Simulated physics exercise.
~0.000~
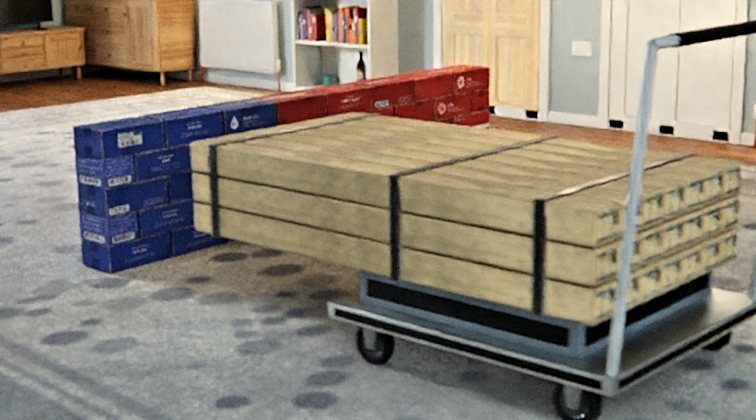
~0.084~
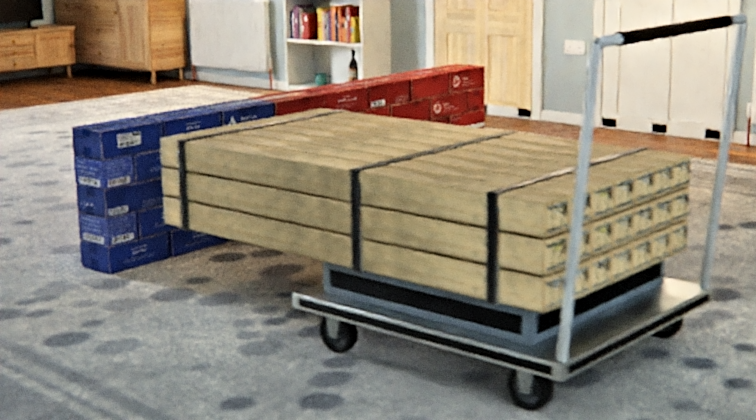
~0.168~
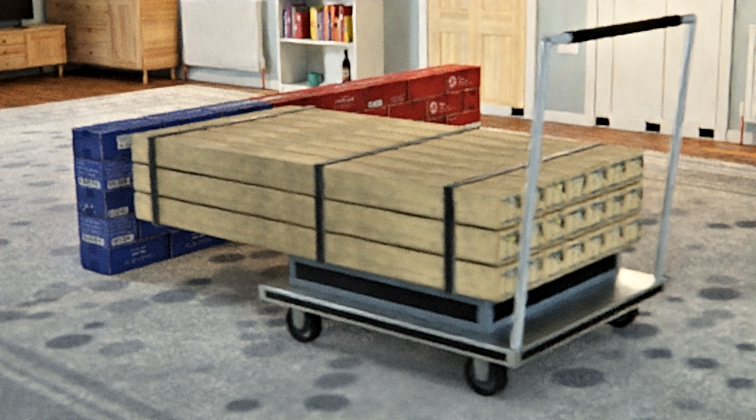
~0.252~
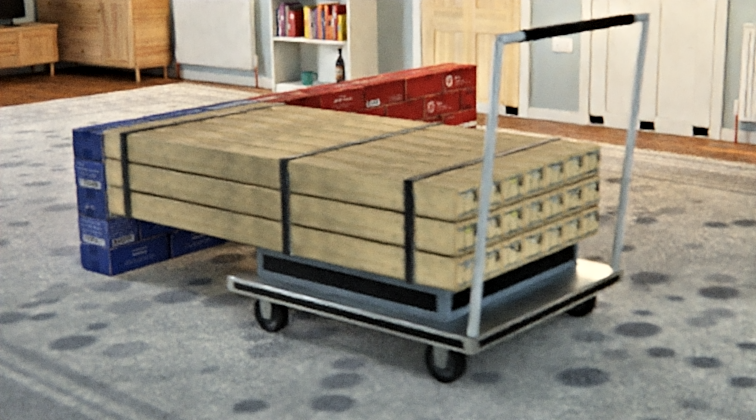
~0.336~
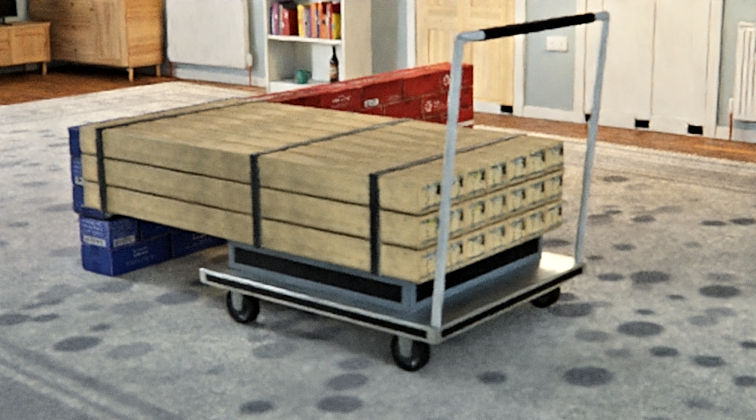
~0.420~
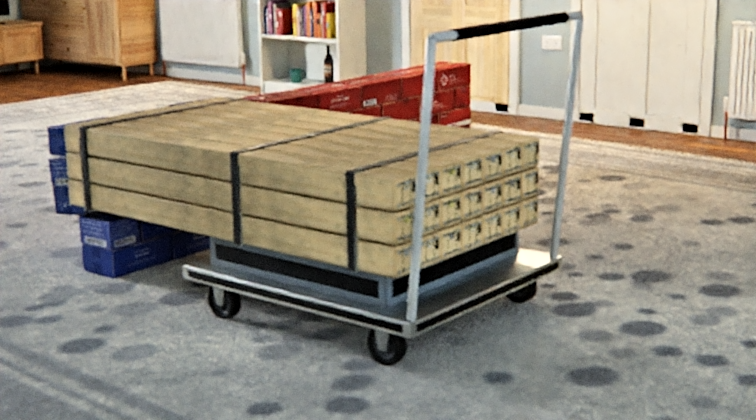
A loaded trolley rolls left, and its long tan boxes push into the blue boxes.
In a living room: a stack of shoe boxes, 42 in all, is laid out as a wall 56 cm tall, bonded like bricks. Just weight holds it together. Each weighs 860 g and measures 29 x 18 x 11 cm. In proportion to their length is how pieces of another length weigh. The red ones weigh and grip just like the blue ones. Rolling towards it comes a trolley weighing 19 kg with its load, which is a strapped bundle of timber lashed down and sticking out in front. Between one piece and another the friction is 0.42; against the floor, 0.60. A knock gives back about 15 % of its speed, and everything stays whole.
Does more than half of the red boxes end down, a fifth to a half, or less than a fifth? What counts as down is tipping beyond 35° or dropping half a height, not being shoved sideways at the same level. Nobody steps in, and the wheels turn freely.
Less than a fifth of them end down.
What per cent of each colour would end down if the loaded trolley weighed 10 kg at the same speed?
Colour by colour that makes blue 60, red 0 percent.
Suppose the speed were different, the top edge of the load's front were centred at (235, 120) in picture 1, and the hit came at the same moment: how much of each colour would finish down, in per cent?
Down at the end: Blue 80 per cent, red 0 per cent.
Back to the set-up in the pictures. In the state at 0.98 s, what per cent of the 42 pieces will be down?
25 per cent.
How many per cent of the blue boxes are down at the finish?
The blue group finishes with 80% down.
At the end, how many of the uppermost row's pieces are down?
Exactly 4.
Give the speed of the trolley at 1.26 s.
Something like 0.5 m/s, I'd say.
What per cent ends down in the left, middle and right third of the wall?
Going left to right, I get 80, 20 and 0 percent.
By 0.50 s, load 22 cm past the wall's line, still rolling; none of the 25 red boxes down (4 of 42 in all colours); top red box unmoved; top blue box tilted 20°, 53 mm lower.
By 0.68 s, load 43 cm past the wall's line, still rolling; none of the 25 red boxes down (9 of 42 in all colours); top red box unmoved; top blue box tilted 47°, 32 cm lower.
By 0.98 s, load 74 cm past the wall's line, still rolling; 1 of the 25 red boxes down (11 of 42 in all colours); top red box unmoved; top blue box on its side.
By 1.26 s, load 92 cm past the wall's line, still rolling; 1 of the 25 red boxes down (13 of 42 in all colours); top red box unmoved; top blue box 45 cm lower.
When it is over (2.1 s), load 99 cm past the wall's line, stopped; 1 of the 25 red boxes down (14 of 42 in all colours); top red box unmoved; top blue box 45 cm lower. That is 4 per cent. In pixels of the last frame, middles, top red box near (405, 84).
